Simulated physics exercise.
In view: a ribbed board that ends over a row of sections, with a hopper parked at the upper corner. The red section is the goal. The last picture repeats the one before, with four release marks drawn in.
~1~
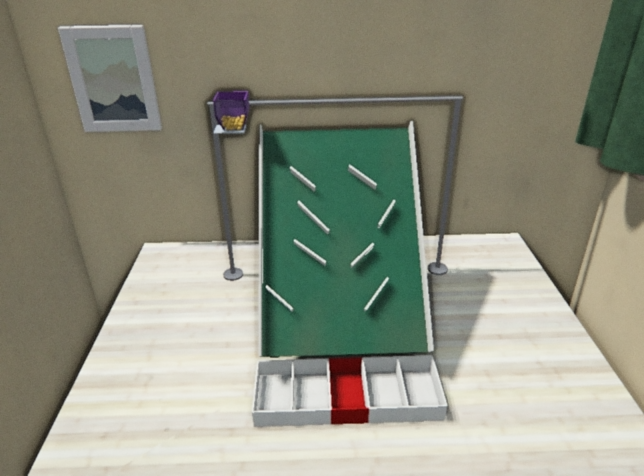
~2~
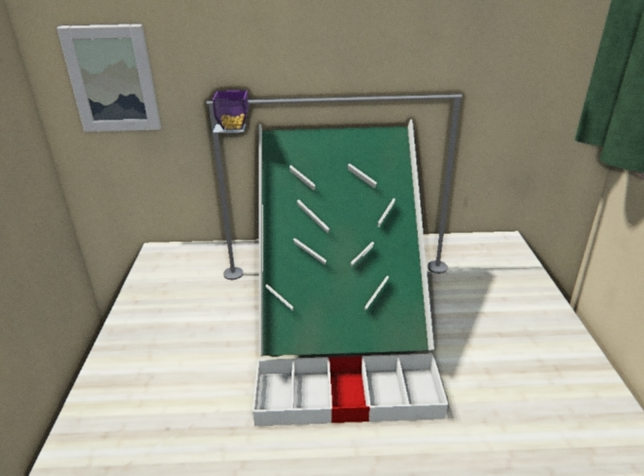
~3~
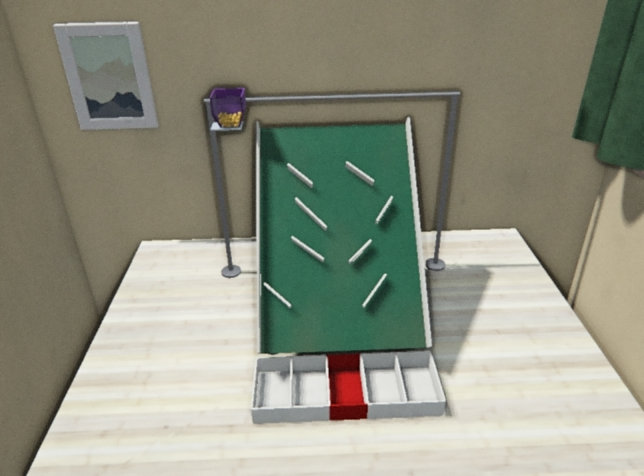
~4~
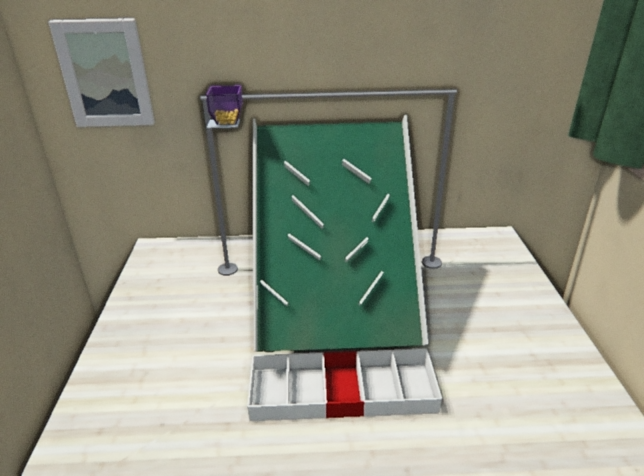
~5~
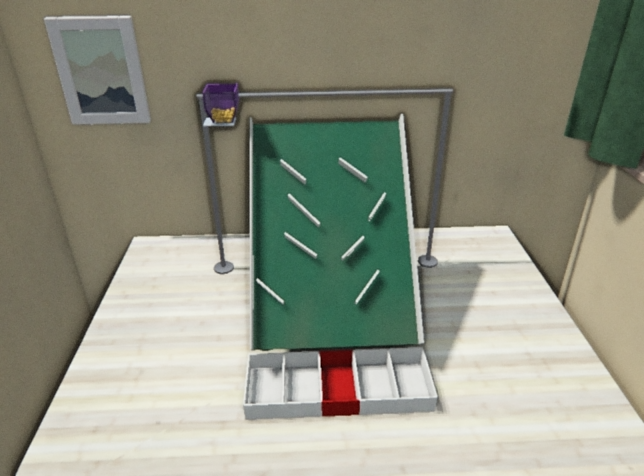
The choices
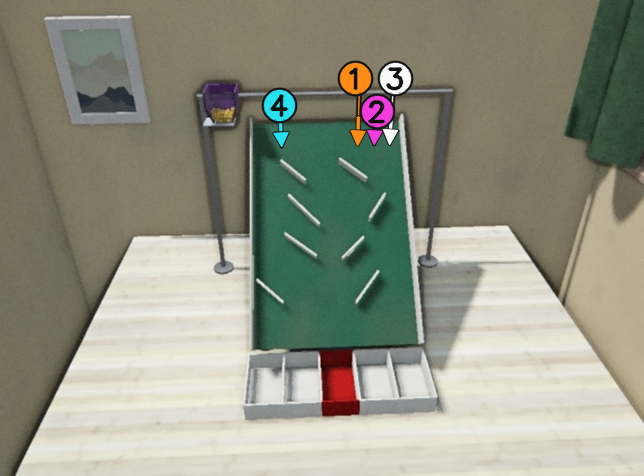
To begin with, a purple hopper holding small yellow pieces sits at the upper left of a ribbed green board, above a row of five sections with a red one in the middle. The view then drifts very slightly, easing everything leftward, while the hopper, pieces and board show no movement of their own.
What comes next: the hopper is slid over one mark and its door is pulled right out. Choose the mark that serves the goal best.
Go for 4.
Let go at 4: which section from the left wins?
The third from the left.
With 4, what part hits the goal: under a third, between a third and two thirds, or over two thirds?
Mark 4 gives between a third and two thirds.
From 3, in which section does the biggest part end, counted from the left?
The fifth.
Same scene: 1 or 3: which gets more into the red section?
It is 1.
On the marked copy, mark 1 meets the board at (357, 140); mark 2 meets the board at (374, 139); mark 3 meets the board at (389, 139); mark 4 meets the board at (281, 141).
If 1 is chosen, about a quarter in the red section, most in other sections.
If 2 is chosen, none in the red section, all in other sections.
If 3 is chosen, a stray few in the red section, nearly all in other sections, a stray few outside the box.
If 4 is chosen, about half in the red section, about a third in other sections, a small part held on the board.
